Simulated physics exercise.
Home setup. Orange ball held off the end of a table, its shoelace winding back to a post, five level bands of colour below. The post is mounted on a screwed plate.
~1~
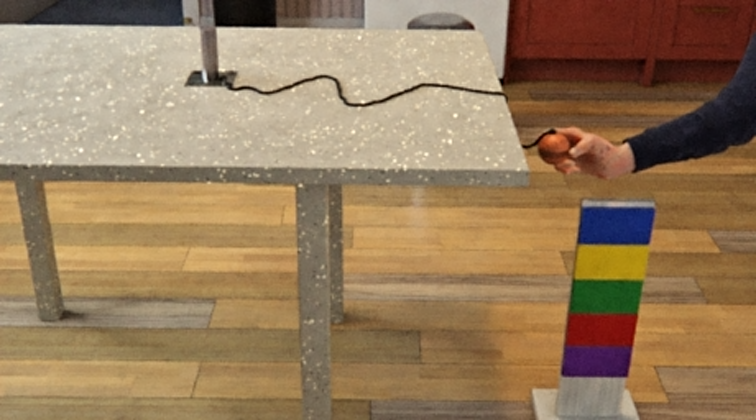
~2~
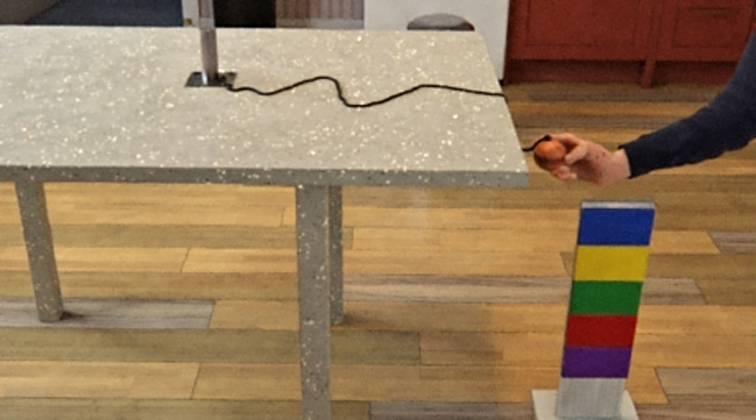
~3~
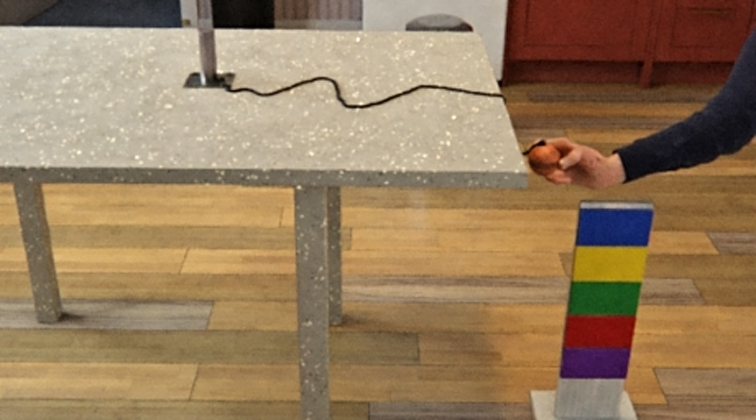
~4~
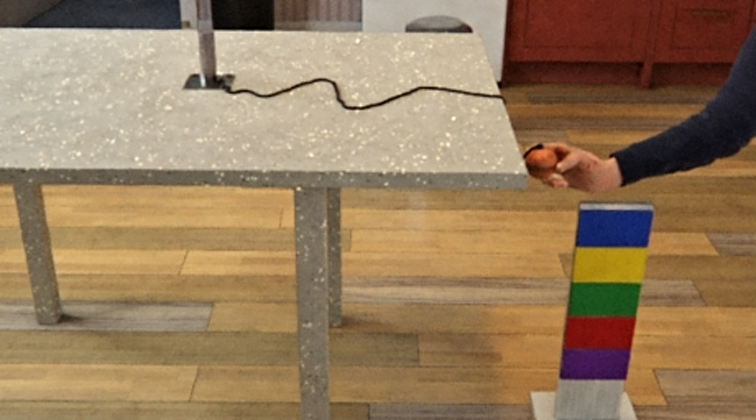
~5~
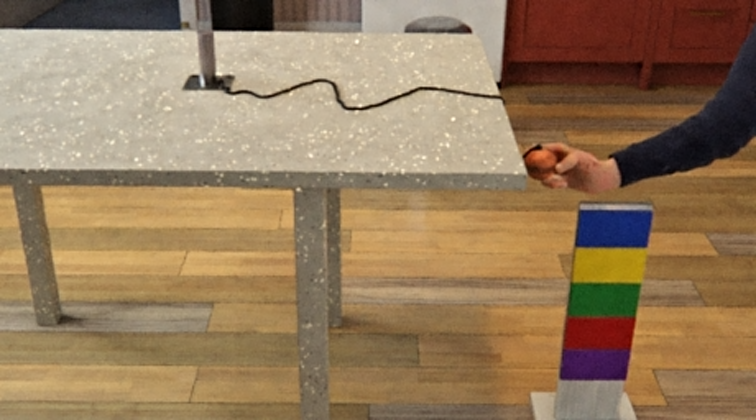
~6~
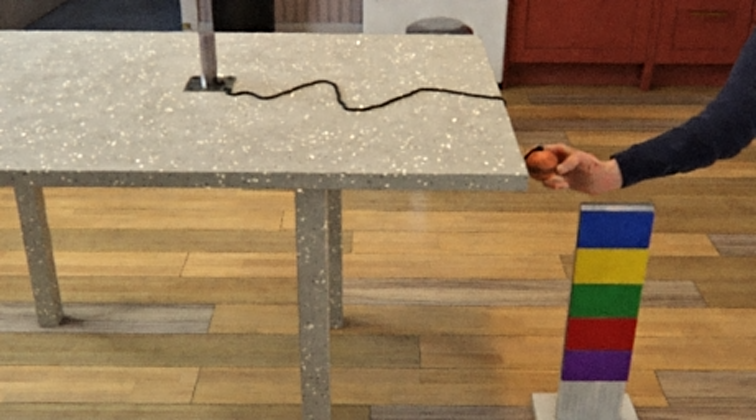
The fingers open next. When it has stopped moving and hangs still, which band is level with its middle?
Red.
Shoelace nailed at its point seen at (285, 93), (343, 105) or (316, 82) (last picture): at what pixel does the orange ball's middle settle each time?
First try (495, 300), second try (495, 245), third try (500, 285).
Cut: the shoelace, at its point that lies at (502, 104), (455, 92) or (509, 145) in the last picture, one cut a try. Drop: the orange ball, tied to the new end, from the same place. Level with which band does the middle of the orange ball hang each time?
Results, first to last: Yellow; blue; green.
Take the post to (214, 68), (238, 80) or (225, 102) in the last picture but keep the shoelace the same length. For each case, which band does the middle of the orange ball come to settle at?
Answer, in order: Red, purple, purple.
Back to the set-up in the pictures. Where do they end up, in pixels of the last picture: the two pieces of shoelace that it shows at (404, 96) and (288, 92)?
End points: Roughly (501, 144); roughly (331, 90).
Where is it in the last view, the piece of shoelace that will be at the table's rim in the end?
At (378, 106).
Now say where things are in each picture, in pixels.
Orange ball (554, 149); blue (617, 227); yellow (612, 263); green (607, 298); red (602, 331); purple (597, 363), in the first picture.
Orange ball (549, 155); shoelace through (242, 89) (312, 80) (345, 101) (411, 91) (492, 94), in the second picture.
Orange ball (544, 160), in the third picture.
Orange ball (541, 164); shoelace through (240, 91) (310, 83) (344, 103) (409, 93) (490, 96), in the fourth picture.
Orange ball (541, 164), in the fifth picture.
Orange ball (542, 165); shoelace through (241, 93) (311, 84) (344, 104) (410, 95) (491, 98), in the sixth picture.
Soon after, ball near (469, 330); level with red.
After that, ball near (498, 334); level with red.
In the end, ball near (483, 331); level with red. Its centre hangs level with the red band.
